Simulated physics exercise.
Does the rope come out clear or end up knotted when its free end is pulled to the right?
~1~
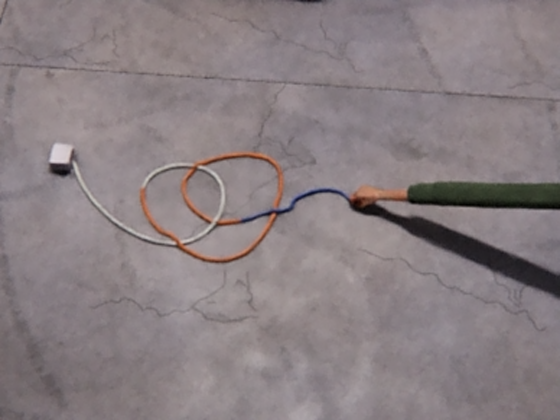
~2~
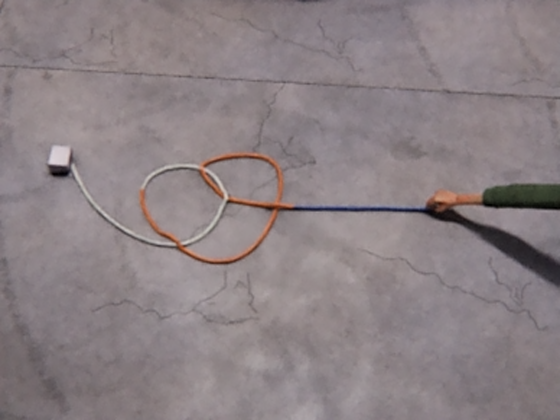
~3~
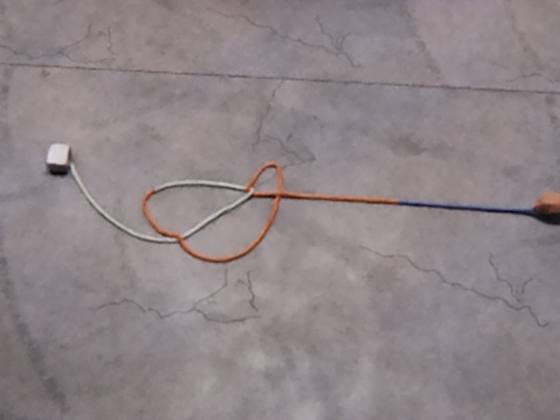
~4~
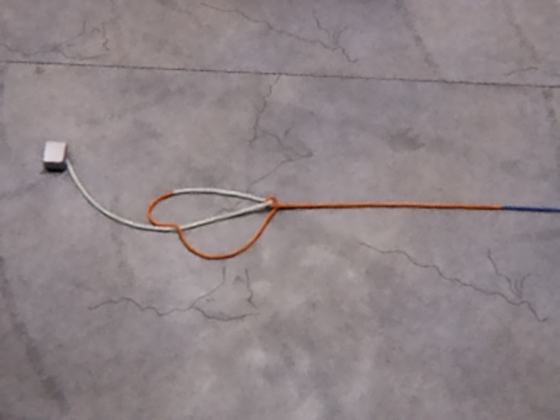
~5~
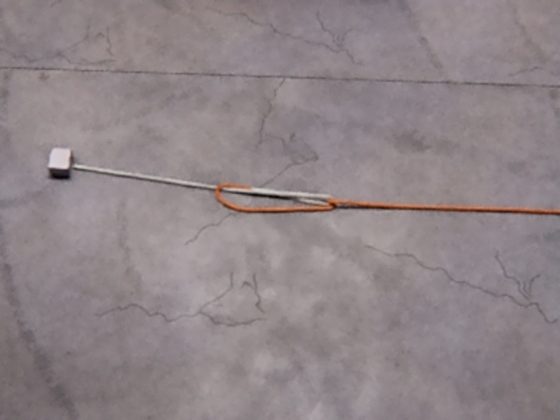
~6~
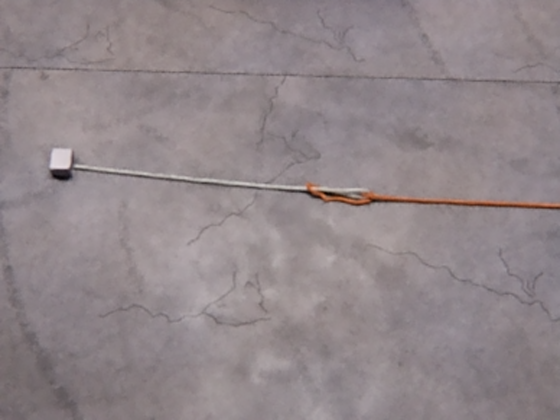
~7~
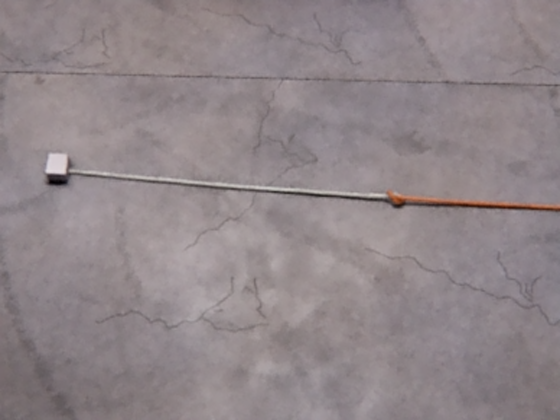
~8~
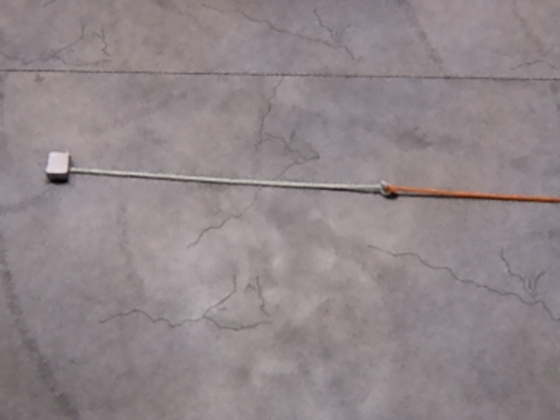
The rope ends up knotted, with its loops drawn down into a small tight lump where the white and orange parts meet.
